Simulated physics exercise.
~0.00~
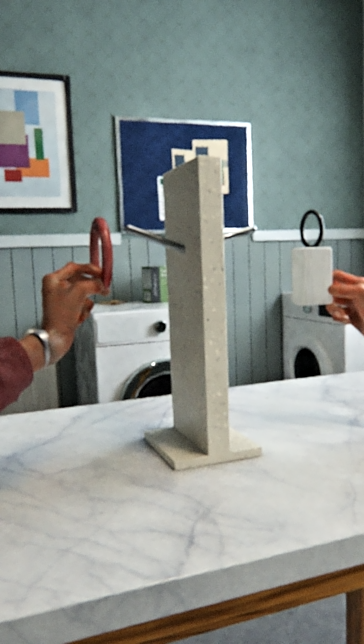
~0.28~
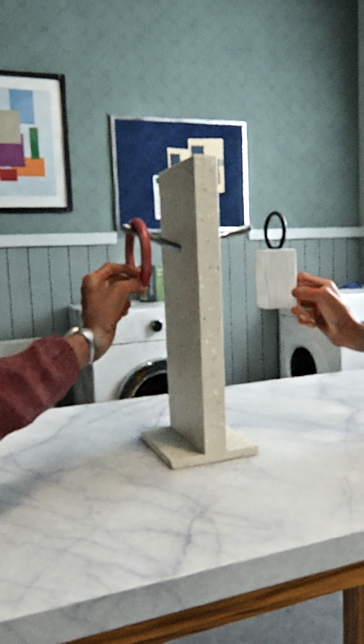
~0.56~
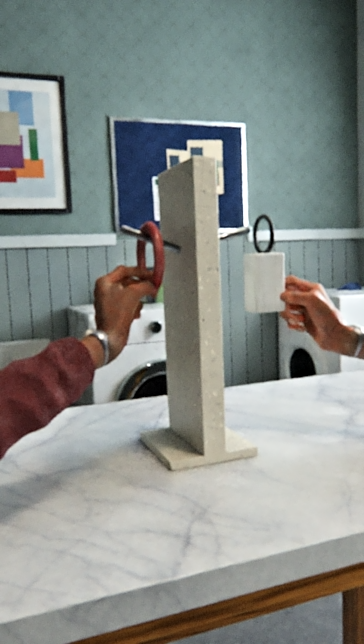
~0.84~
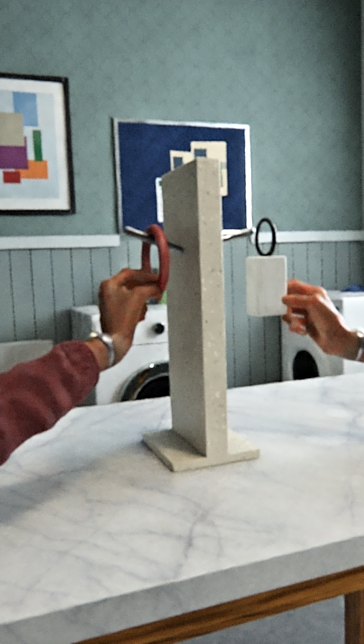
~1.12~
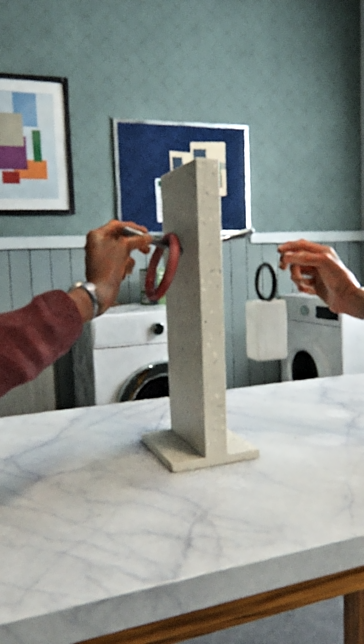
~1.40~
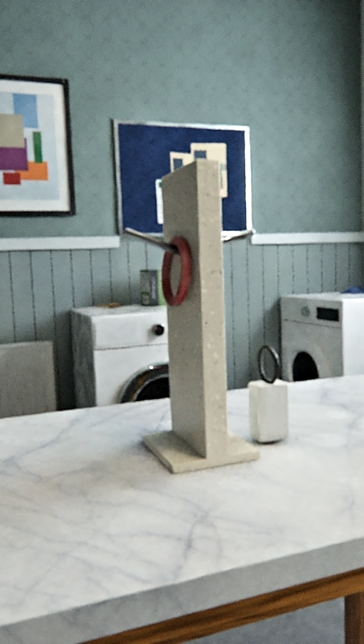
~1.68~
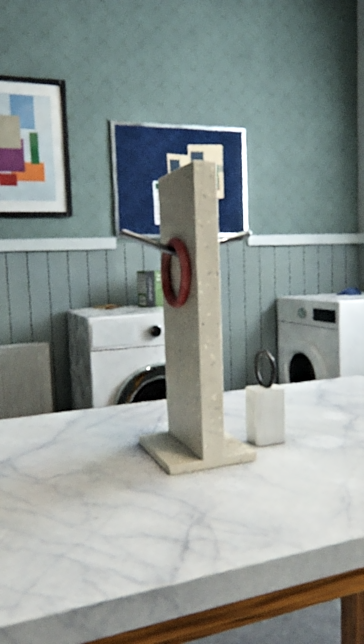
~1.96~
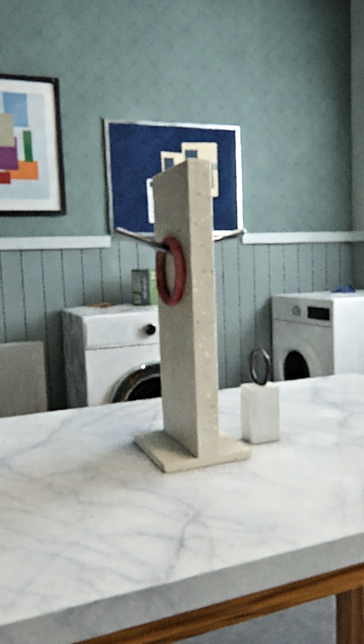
A red ring of tape and a white pouch with a dark ring are brought by two hands toward opposite sides of a pale upright stand on a marble-topped table, seen from a slightly swaying camera in a room with washing machines, a blue board and a colourful picture. The left hand slips the red tape over a thin peg, while the right hand moves the pouch left beside the stand. Both hands let go and draw away. The tape tips slightly and stays hooked, but the pouch drops. It ends upright on the table, right of the stand, with the tape still hanging.
